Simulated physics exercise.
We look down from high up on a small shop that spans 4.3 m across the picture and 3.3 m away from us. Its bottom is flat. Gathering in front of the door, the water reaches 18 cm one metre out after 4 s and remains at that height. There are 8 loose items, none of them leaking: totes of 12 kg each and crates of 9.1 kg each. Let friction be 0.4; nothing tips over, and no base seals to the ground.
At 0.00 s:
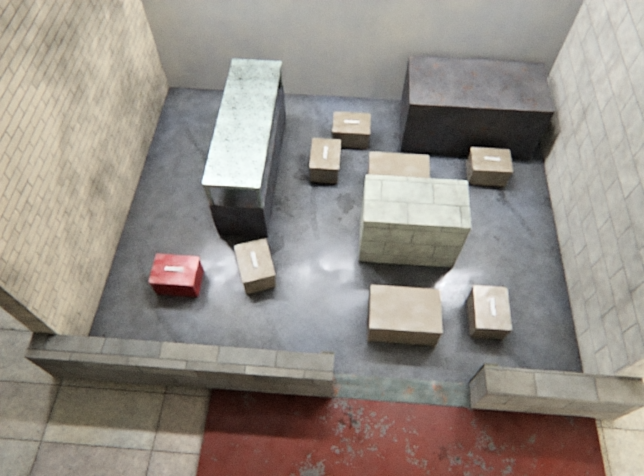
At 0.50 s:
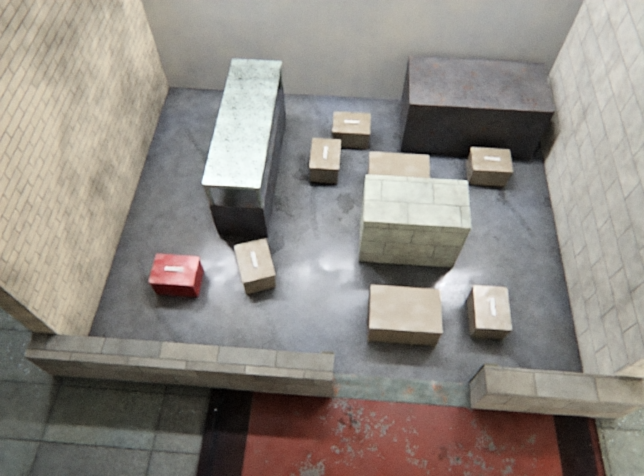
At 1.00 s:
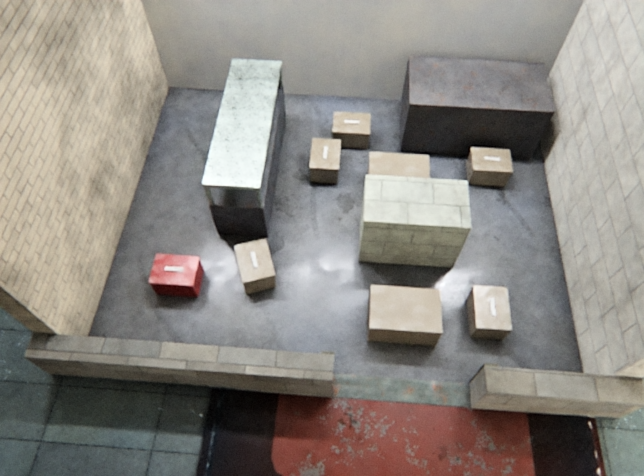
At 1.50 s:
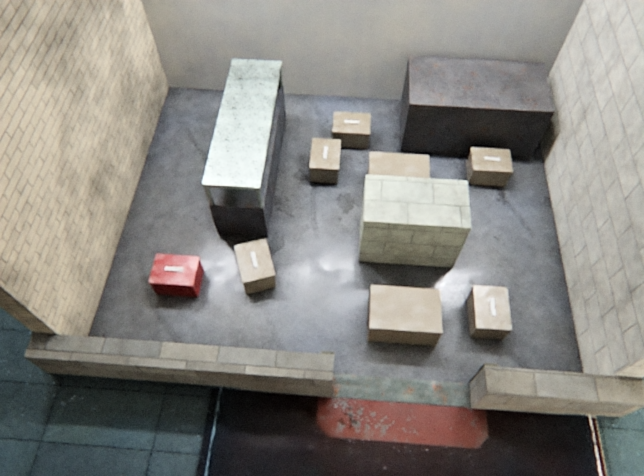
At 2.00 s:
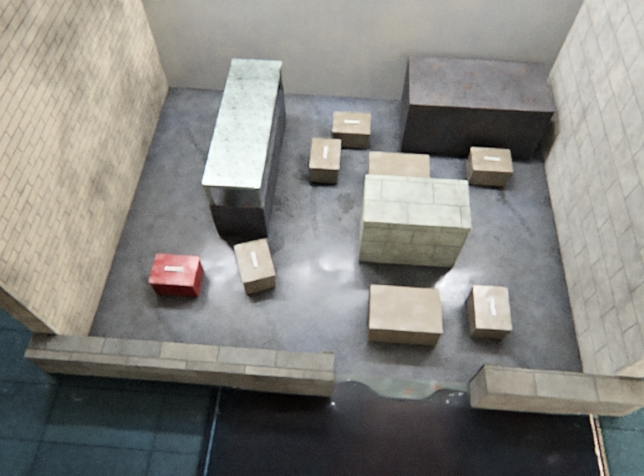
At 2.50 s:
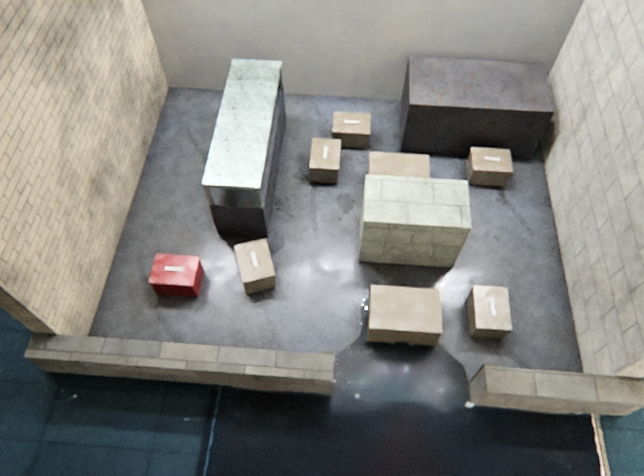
A small walled shop stood with a red tote and several brown boxes inside, all staying still, while dark water spread over the red floor outside the doorway and crept just through the opening.
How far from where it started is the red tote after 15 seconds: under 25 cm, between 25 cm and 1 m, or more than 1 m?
Some way off.
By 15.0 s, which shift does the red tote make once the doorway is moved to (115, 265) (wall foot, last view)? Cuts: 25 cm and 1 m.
That would leave the red tote a long way off.
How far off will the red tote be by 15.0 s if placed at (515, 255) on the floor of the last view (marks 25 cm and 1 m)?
Short answer, it goes a modest way.
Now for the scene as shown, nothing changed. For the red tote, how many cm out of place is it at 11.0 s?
Around 0 centimetres.
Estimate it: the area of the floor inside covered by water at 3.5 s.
Roughly 1.5 m2 of it is wet.
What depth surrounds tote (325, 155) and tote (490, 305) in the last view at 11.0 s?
Some 9 cm at the first, some 9 cm at the second.
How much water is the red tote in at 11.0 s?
Somewhere close to 6 cm.
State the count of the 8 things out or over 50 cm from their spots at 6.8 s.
I make it 1.
After 3.5 s the red tote is near (174, 270), 0.0 m from its start, aground; 0 afloat.
After 6.8 s the red tote is near (174, 270), 0.0 m from its start, aground; 1 afloat.
After 11.0 s the red tote is near (173, 270), 0.0 m from its start, aground; 2 afloat.
After 15.0 s the red tote is near (114, 292), 0.5 m from its start, afloat; 8 afloat.
